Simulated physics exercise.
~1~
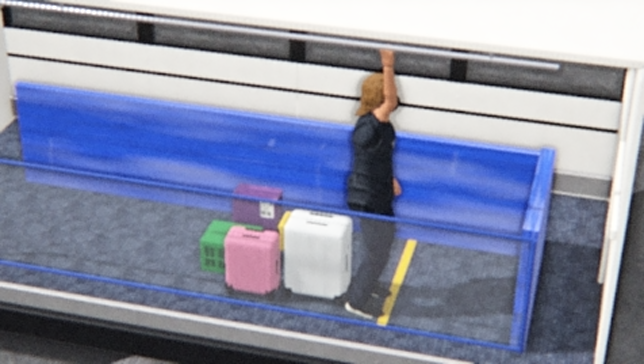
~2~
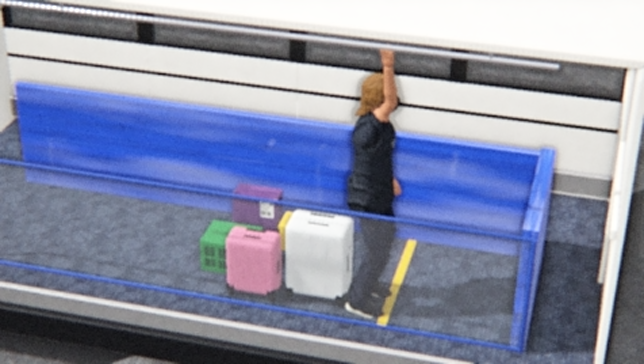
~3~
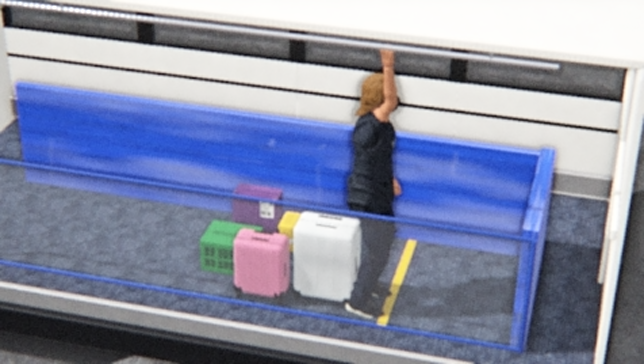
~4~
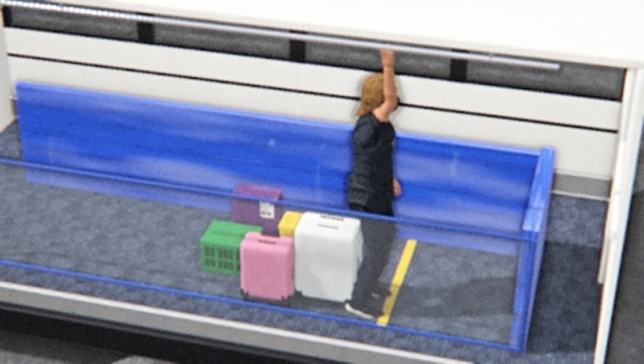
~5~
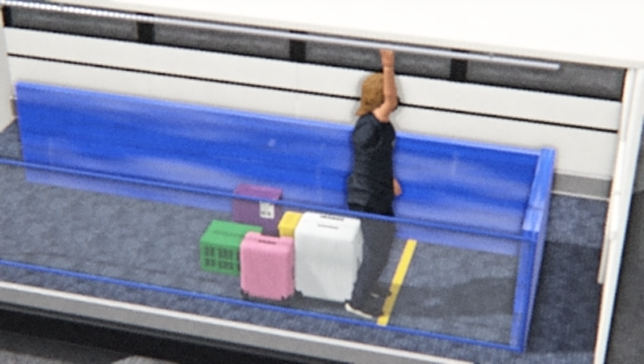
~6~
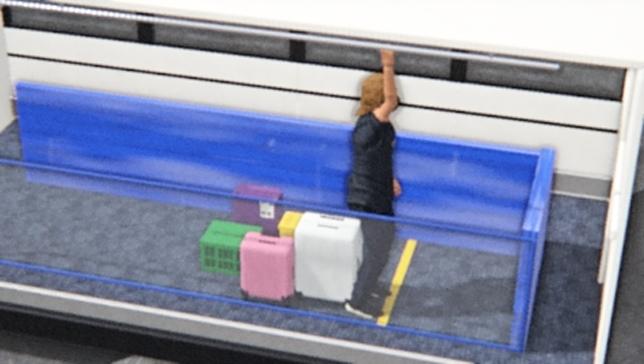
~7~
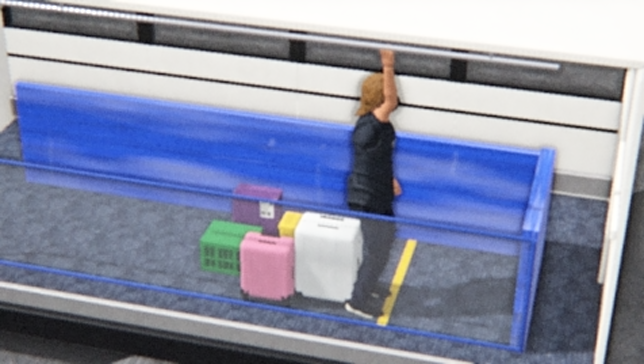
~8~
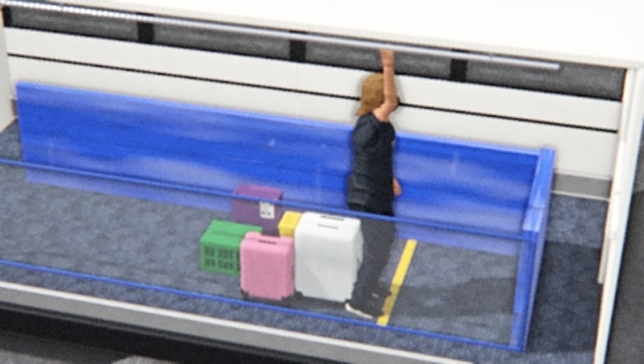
At first, a traveller in dark clothing stands with one arm raised to an overhead rail, beside a cluster of luggage in a bay with see-through blue sides. A small pink case and a big white case stand upright near a green crate, a purple carton and a yellow tub. Then both cases shift slightly to the right, still upright. The pink case edges a little farther right and toward the near side, while the traveller's feet stay planted. After that everything rests, with both cases standing and all the luggage left of the yellow line.
